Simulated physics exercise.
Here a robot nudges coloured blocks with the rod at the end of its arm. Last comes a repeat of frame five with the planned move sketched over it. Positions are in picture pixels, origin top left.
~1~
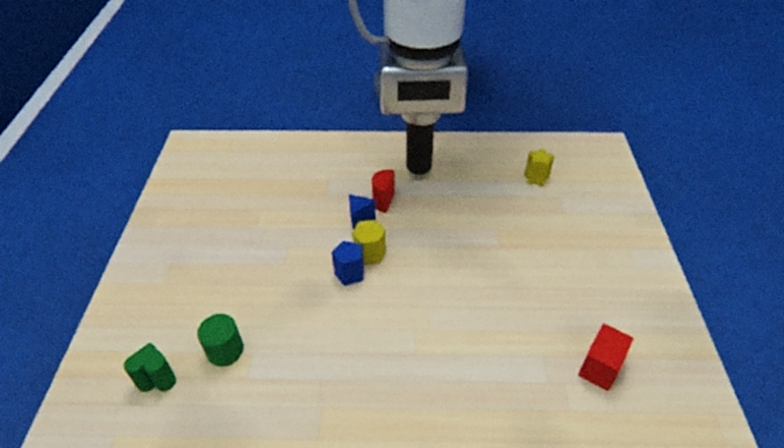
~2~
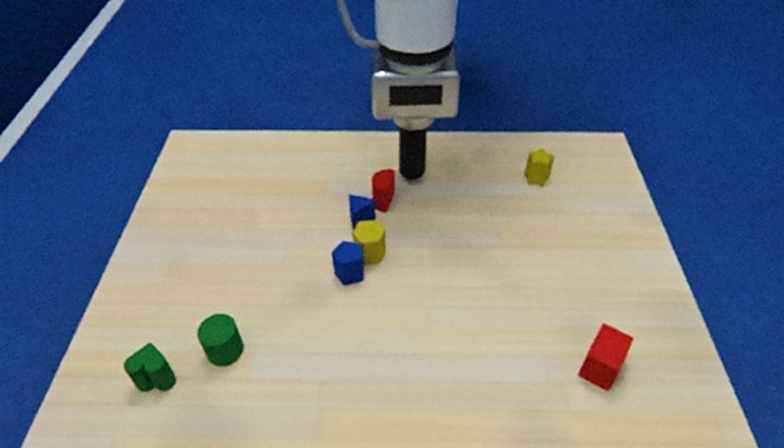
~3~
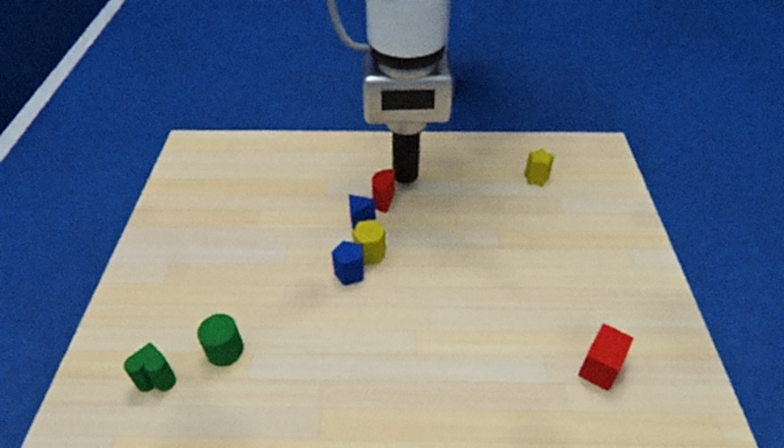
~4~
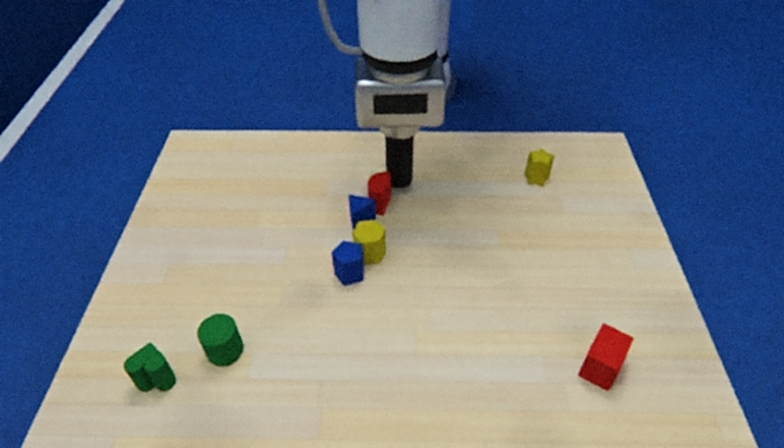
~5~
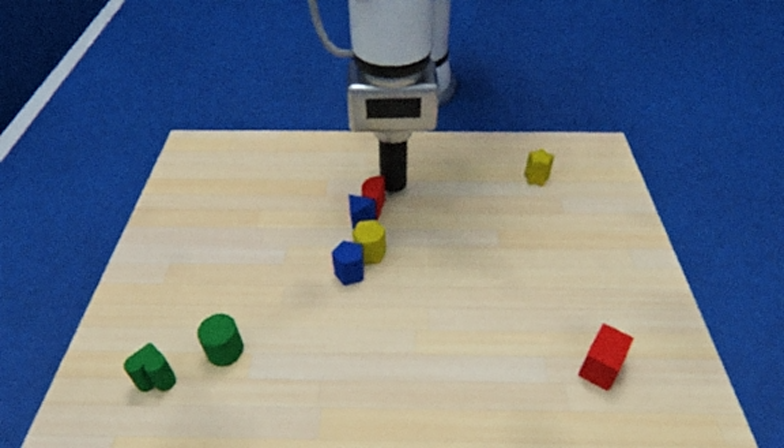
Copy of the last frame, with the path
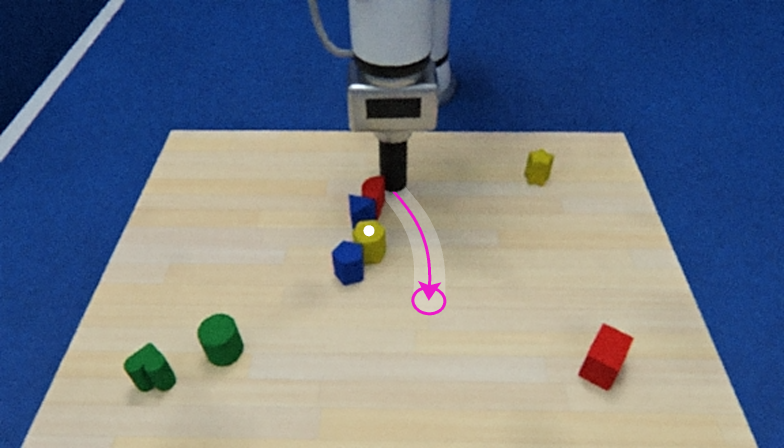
A robot arm with a black rod at its tip reaches down over the far edge of a pale wooden board on a blue floor, seen from above and in front by a still camera. A red block, a blue triangular one, a yellow one and a blue one cluster below it, with green pieces near left, red near right and yellow far right. The rod slides slowly left and slightly nearer, then nudges the clustered red block a little left.
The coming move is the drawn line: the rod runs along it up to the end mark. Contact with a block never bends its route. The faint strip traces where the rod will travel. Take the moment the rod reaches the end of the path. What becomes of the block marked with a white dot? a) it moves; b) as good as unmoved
b (as good as unmoved)
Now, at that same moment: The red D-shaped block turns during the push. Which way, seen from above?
Watching from overhead, you'd notice the red D-shaped block rotating clockwise.
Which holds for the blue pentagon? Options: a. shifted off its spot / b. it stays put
b.
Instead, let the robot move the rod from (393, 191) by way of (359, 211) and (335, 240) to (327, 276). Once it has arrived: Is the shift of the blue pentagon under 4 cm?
I believe so.
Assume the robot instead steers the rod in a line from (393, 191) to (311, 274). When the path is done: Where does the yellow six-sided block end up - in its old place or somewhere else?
Stays where it is.
The line goes from (393, 191) through (416, 221) and (428, 258) to (429, 300); the dot is on the yellow six-sided block.
The first path, step by step. One third of the way, rod (416, 215); blue triangular block (354, 205), turned 25° clockwise; red D-shaped block (379, 195), turned 55° clockwise.
Two thirds of the way, rod (429, 251); blue triangular block (354, 205), turned 25° clockwise; red D-shaped block (379, 195), turned 55° clockwise.
At the end, rod (429, 294); blue pentagon unmoved; blue triangular block (354, 205), turned 25° clockwise; yellow six-sided block unmoved; red D-shaped block (379, 195), turned 55° clockwise.
